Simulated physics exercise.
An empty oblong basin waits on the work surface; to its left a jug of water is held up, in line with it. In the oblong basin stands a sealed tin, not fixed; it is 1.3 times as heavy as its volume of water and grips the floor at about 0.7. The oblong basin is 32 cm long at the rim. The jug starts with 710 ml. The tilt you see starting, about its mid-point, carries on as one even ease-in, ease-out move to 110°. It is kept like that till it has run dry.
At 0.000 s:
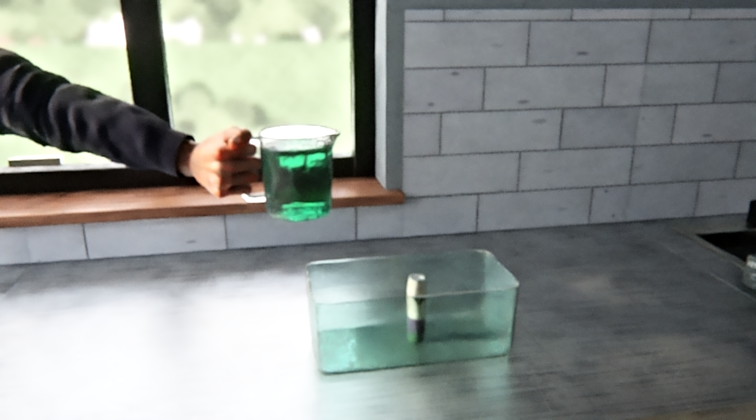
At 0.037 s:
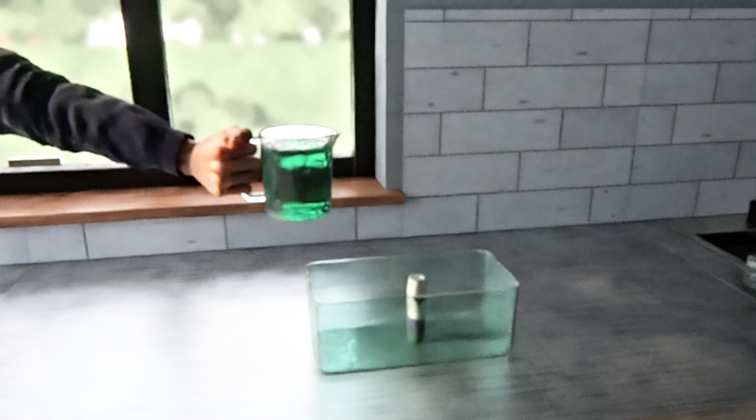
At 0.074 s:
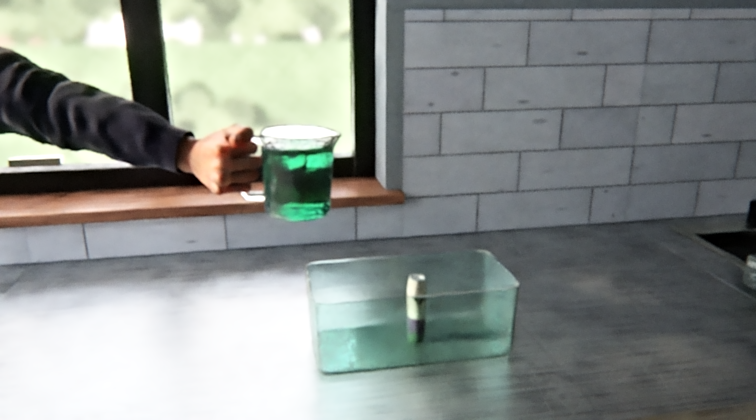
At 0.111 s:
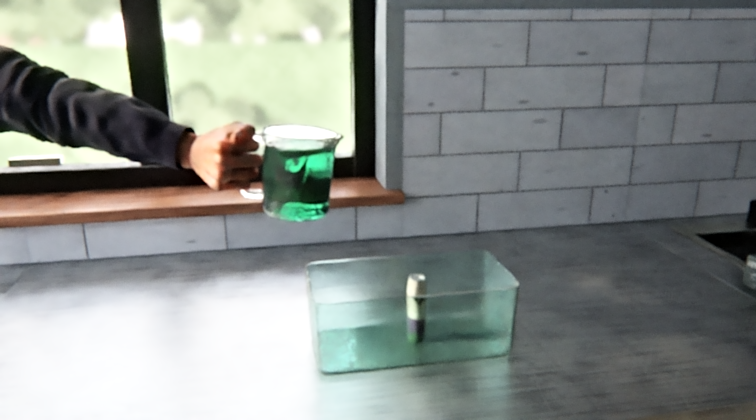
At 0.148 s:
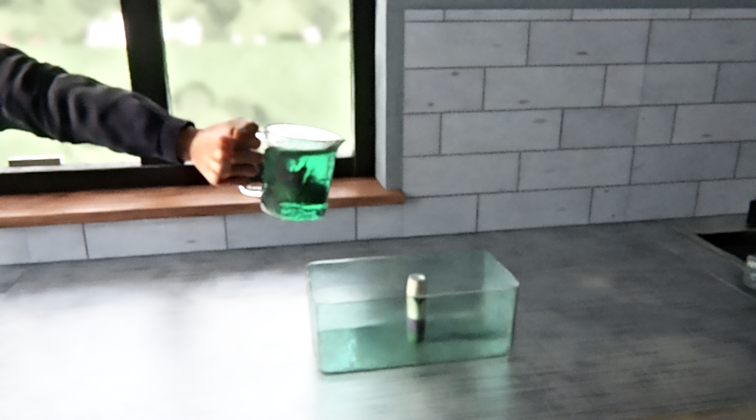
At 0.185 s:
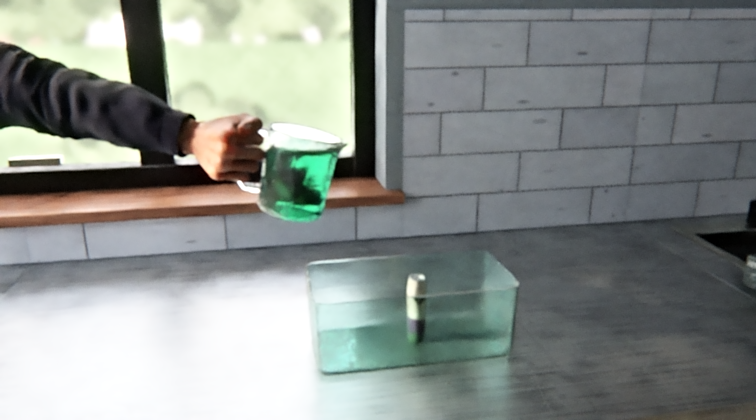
A glass jug of green liquid, held up by a hand in a dark sleeve, hangs almost upright above and to the left of a clear oblong basin with a small tin standing in it. The jug then leans gradually to the right, its liquid shifting inside, while the basin and tin stay still.
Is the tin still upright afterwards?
The tin topples.
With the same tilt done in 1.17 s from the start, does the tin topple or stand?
The tin falls.
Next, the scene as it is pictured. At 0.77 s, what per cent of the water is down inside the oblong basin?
Near 54 in a hundred.
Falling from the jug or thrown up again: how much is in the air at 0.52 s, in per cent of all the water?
Some 24 per cent.
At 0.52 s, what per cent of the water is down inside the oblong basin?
Some 3 per cent.
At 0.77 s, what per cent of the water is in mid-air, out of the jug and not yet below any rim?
Some 26 per cent.
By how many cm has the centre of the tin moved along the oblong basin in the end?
Some 8.5 cm.
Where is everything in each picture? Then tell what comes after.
In the first picture, it leans 0°; its right rim is at (340, 132); the water meets the walls at (262, 145) and (331, 142); the oblong basin's rim runs from (309, 284) to (504, 268); the tin's top is at (417, 280).
In the second picture, it leans 1°; its right rim is at (341, 132); the water meets the walls at (262, 145) and (331, 142).
In the third picture, it leans 2°; its right rim is at (342, 133); the water meets the walls at (263, 144) and (332, 143).
In the fourth picture, it leans 5°; its right rim is at (344, 135); the water meets the walls at (264, 144) and (333, 144).
In the fifth picture, it leans 9°; its right rim is at (346, 138); the water meets the walls at (265, 144) and (335, 144).
In the sixth picture, it leans 14°; its right rim is at (348, 142); the water meets the walls at (267, 146) and (339, 145).
By 0.52 s the tilt is 79° and 74 per cent is still to pour; the tin stands where it began.
By 0.77 s the tilt is 109° and 18 per cent is still to pour; the tin stands 2 cm from where it began.
By 1.03 s the tilt is 110° and 1 per cent is still to pour; the tin lies on its side.
By 1.31 s the tilt is 110° and 0 per cent is still to pour; the tin lies on its side.
At rest the tin lies on its side.
